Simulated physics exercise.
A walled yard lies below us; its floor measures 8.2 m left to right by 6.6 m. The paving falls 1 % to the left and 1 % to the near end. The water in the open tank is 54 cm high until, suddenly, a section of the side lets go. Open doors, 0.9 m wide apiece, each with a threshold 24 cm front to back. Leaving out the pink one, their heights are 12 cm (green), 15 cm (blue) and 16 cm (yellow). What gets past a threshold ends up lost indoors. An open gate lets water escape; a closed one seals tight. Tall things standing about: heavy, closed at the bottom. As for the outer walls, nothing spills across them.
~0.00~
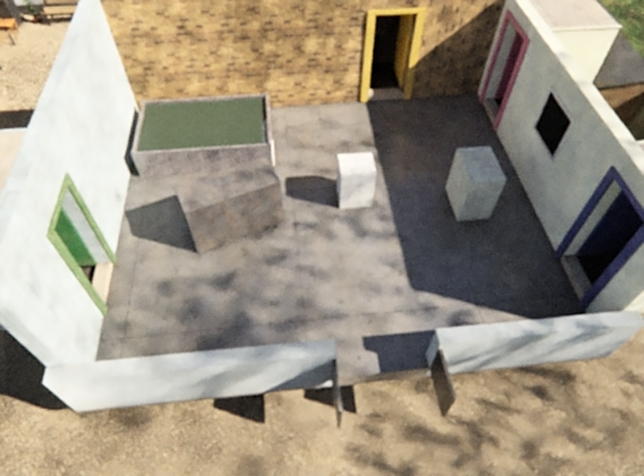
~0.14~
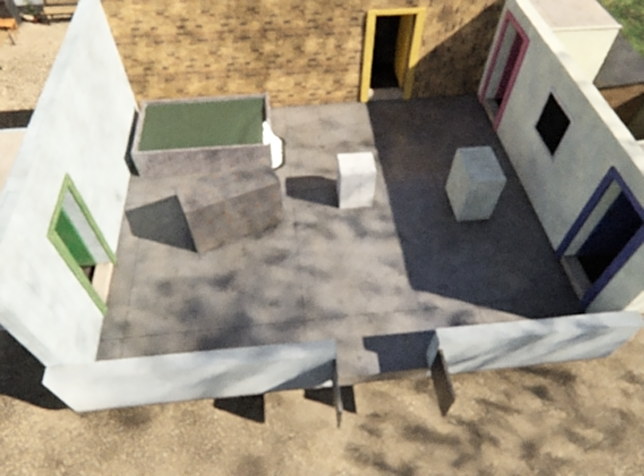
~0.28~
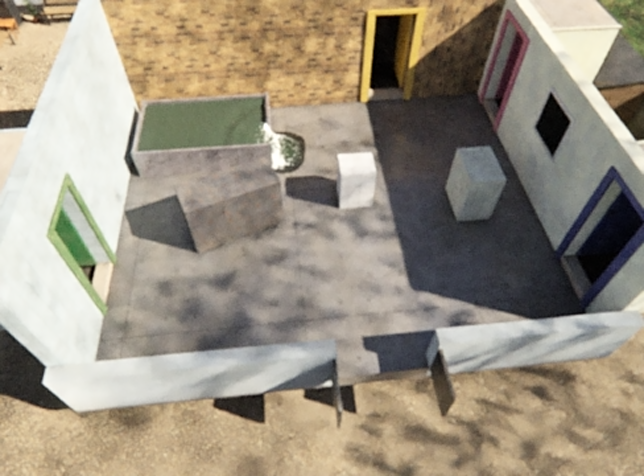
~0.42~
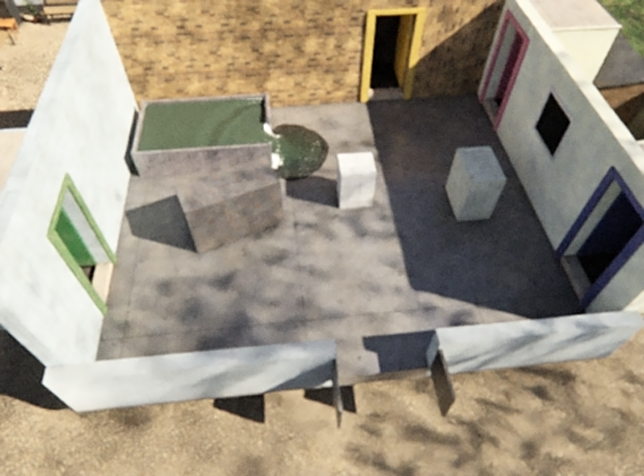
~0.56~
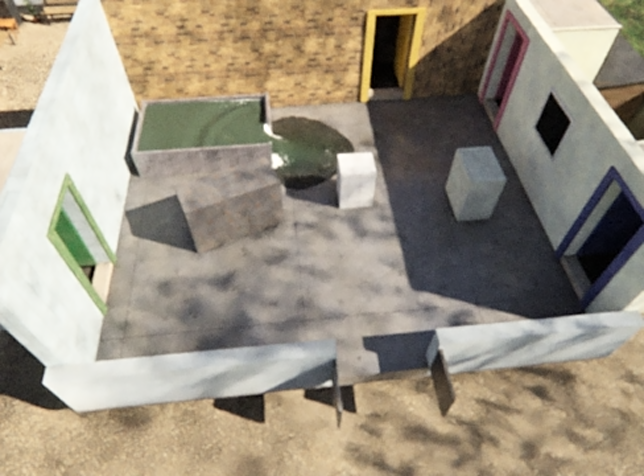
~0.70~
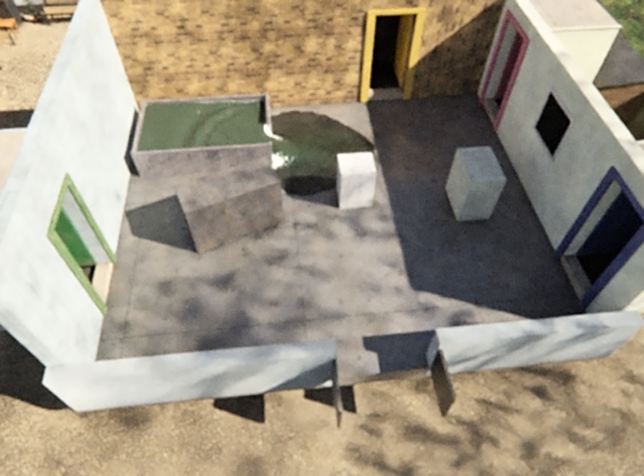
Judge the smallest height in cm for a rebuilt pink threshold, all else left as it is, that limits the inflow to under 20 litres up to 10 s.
Roughly 12.5 cm at the least.
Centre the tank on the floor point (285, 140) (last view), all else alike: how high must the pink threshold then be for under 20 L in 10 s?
Then close to 13.5 cm.
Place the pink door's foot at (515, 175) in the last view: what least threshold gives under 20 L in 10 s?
Around 13.0 cm would do it.
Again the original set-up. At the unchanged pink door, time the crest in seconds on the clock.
Near 3.6 seconds.
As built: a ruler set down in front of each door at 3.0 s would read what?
Green door 0 cm, blue door 0 cm, yellow door 8 cm, pink door 13 cm.
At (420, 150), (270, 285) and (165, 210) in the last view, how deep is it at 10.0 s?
That's 6, 2 and 0 cm, in the order given.
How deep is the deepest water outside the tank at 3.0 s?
Close to 21 centimetres.
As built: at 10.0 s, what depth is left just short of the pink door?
The depth there is around 5.5 cm.
After 1.4 s water covers 20 % of the floor, deepest (26 cm) near (282, 156); it has not reached the pink door.
After 3.0 s water covers 40 % of the floor, deepest (21 cm) near (282, 156); 13 cm at the pink door, 0 litres in over its 16 cm threshold.
After 10.0 s water covers 70 % of the floor, deepest (10 cm) near (443, 351); 5 cm at the pink door, 4 litres in over its 16 cm threshold.
At the pink door as built, the water arrived by 2.5 s and peaked near 20 cm at 3.6 s.
Run again over the same 10 s with other heights there, 35 litres in over 10.5 cm, 9 litres over 14.5 cm. The limit of 20 litres is kept from about 12.5 cm up.
